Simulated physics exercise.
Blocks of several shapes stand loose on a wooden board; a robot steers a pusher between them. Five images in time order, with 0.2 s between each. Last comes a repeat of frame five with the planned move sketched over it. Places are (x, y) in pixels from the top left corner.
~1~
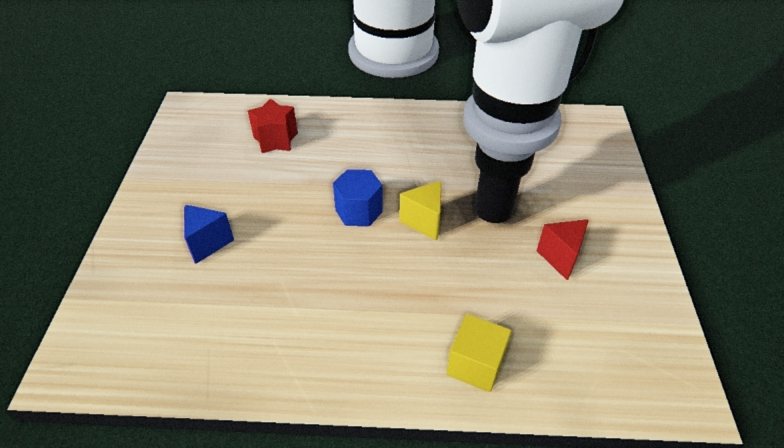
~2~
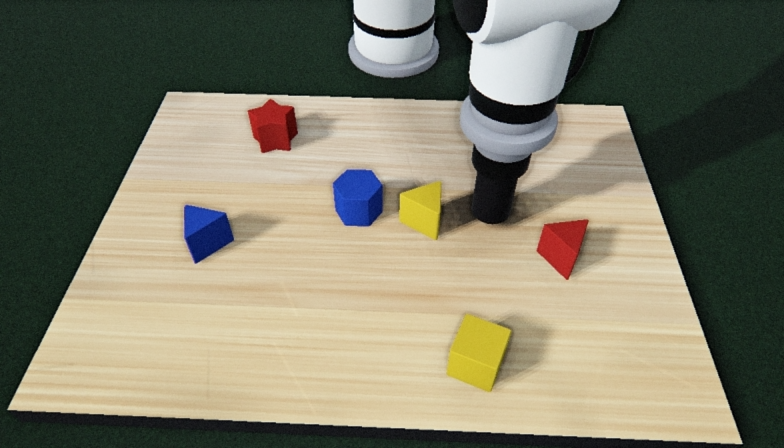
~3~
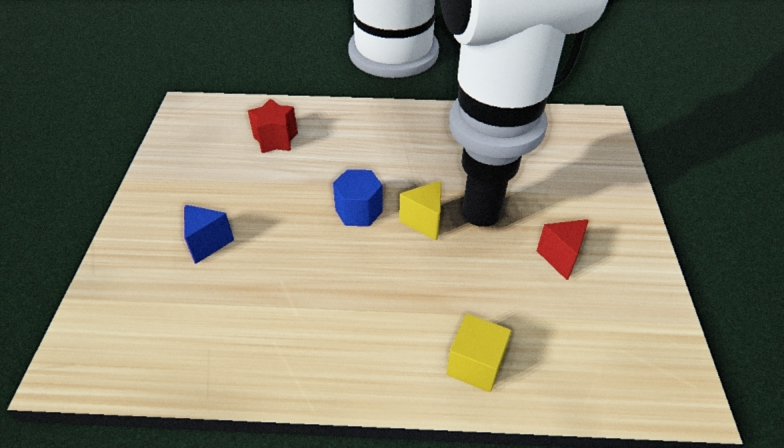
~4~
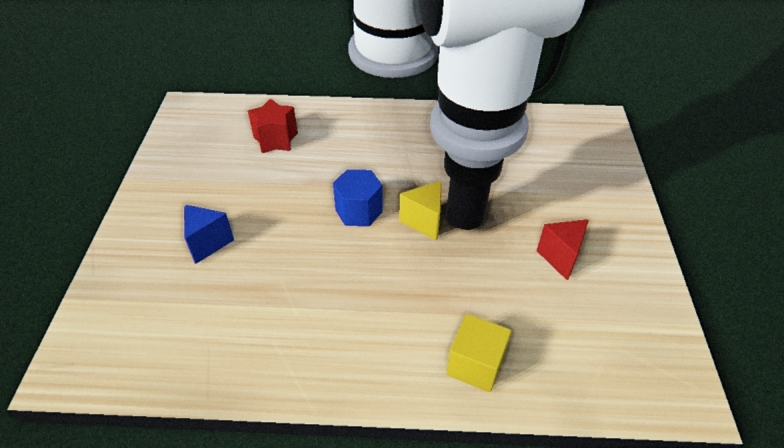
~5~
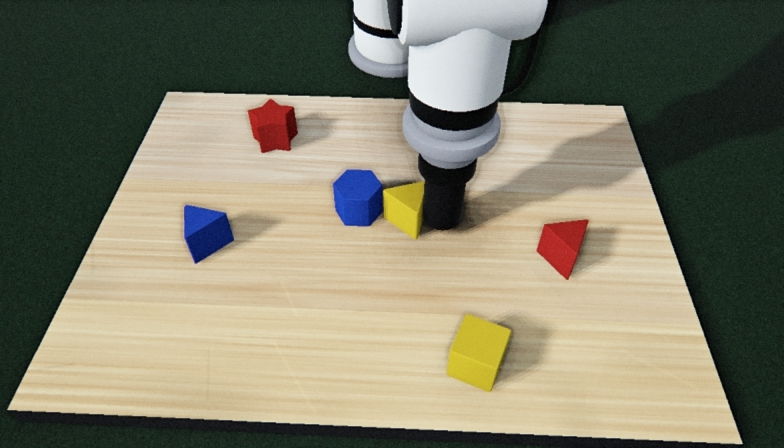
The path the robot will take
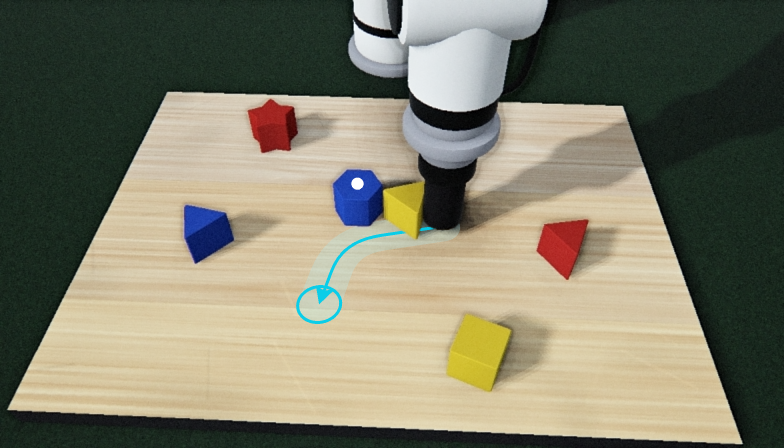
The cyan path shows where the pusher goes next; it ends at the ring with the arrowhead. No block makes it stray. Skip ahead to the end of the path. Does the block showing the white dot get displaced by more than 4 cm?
It seems not.
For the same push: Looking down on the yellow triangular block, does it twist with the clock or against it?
Viewed from the top, it goes clockwise.
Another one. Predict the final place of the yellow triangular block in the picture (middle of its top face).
It is going to be at (363, 186).
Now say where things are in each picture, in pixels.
In the first frame, pusher's lower end at (494, 210); blue hexagonal block at (357, 184); yellow triangular block at (427, 196).
In the second frame, pusher at (491, 211); blocks still.
In the third frame, pusher at (482, 213); blocks still.
In the fourth frame, pusher at (465, 216); blocks still.
In the fifth frame, pusher at (442, 216); blue hexagonal block at (357, 184); yellow triangular block at (409, 194).
Drawn move, from (441, 227) via (386, 235) and (339, 257), ending at (319, 304); the dot is on the blue hexagonal block.
One third of the way, pusher at (386, 224); blue hexagonal block at (332, 174), turned 30° anticlockwise; yellow triangular block at (366, 187), turned 50° clockwise.
Two thirds of the way, pusher at (338, 248); blue hexagonal block at (329, 173), turned 30° anticlockwise; yellow triangular block at (363, 186), turned 55° clockwise.
At the end, pusher at (318, 294); blue hexagonal block at (329, 173), turned 30° anticlockwise; yellow triangular block at (363, 186), turned 55° clockwise.
